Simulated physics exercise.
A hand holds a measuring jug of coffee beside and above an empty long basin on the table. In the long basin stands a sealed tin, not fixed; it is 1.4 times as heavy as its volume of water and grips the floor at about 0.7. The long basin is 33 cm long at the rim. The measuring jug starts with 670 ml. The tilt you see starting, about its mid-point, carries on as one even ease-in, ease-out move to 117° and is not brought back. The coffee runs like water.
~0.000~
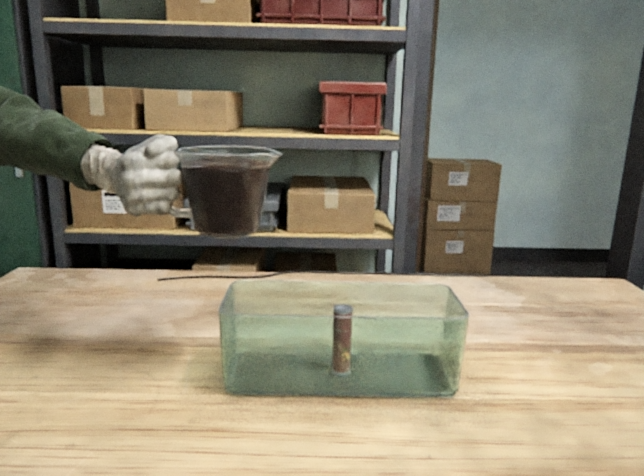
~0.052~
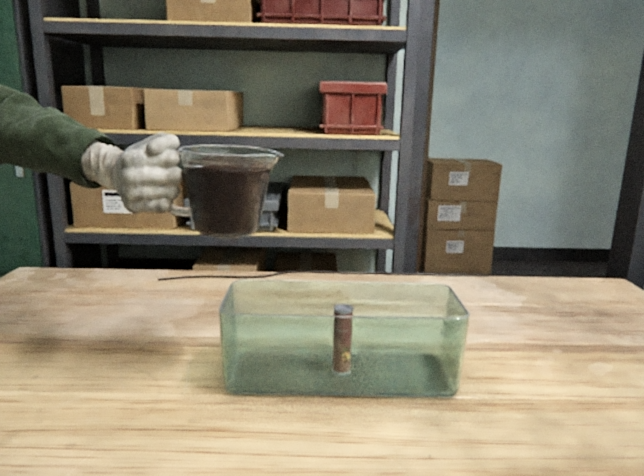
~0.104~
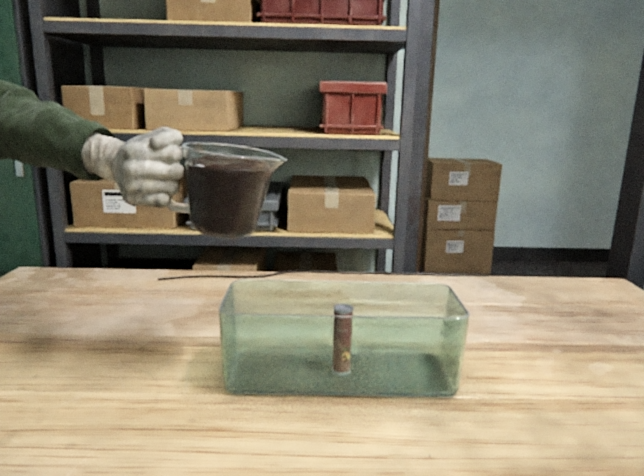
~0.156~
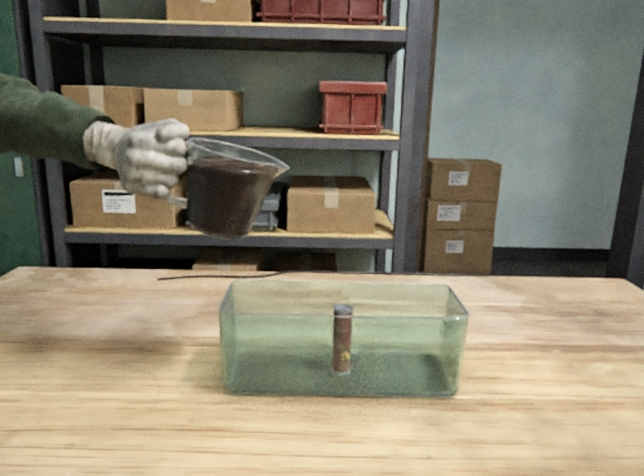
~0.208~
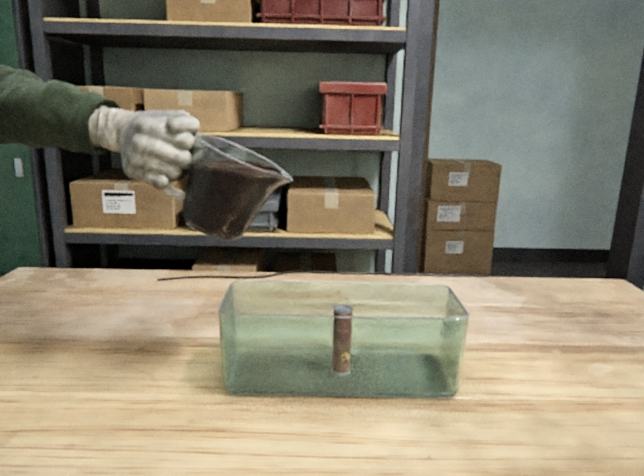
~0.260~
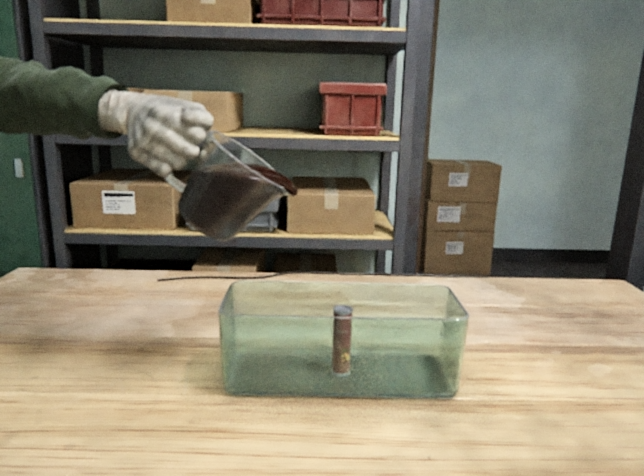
In a storeroom, a gloved hand held a clear jug of dark liquid above and left of a glass basin with a small tin inside, then steadily tilted it rightward until liquid reached the lip.
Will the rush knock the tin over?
It goes over.
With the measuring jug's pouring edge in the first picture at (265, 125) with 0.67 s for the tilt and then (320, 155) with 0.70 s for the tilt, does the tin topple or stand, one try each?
First it topples; then it goes over.
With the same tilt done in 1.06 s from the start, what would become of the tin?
Then it falls.
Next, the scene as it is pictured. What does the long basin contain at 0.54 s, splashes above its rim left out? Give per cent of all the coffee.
Some 36 per cent.
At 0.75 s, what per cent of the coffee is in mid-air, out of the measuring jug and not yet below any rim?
About 6 per cent.
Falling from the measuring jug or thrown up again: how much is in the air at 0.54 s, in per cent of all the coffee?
Some 30 per cent.
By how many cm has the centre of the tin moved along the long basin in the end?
Some 8.0 cm.
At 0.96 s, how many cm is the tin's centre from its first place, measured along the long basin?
About 8 cm.
By 0.54 s the tilt is 103° and 33 per cent is still to pour; the tin stands where it began.
By 0.75 s the tilt is 117° and 1 per cent is still to pour; the tin leans 24°.
By 0.96 s the tilt is 117° and 0 per cent is still to pour; the tin lies on its side.
By 1.20 s the tilt is 117° and 0 per cent is still to pour; the tin lies on its side.
At rest the tin lies on its side.
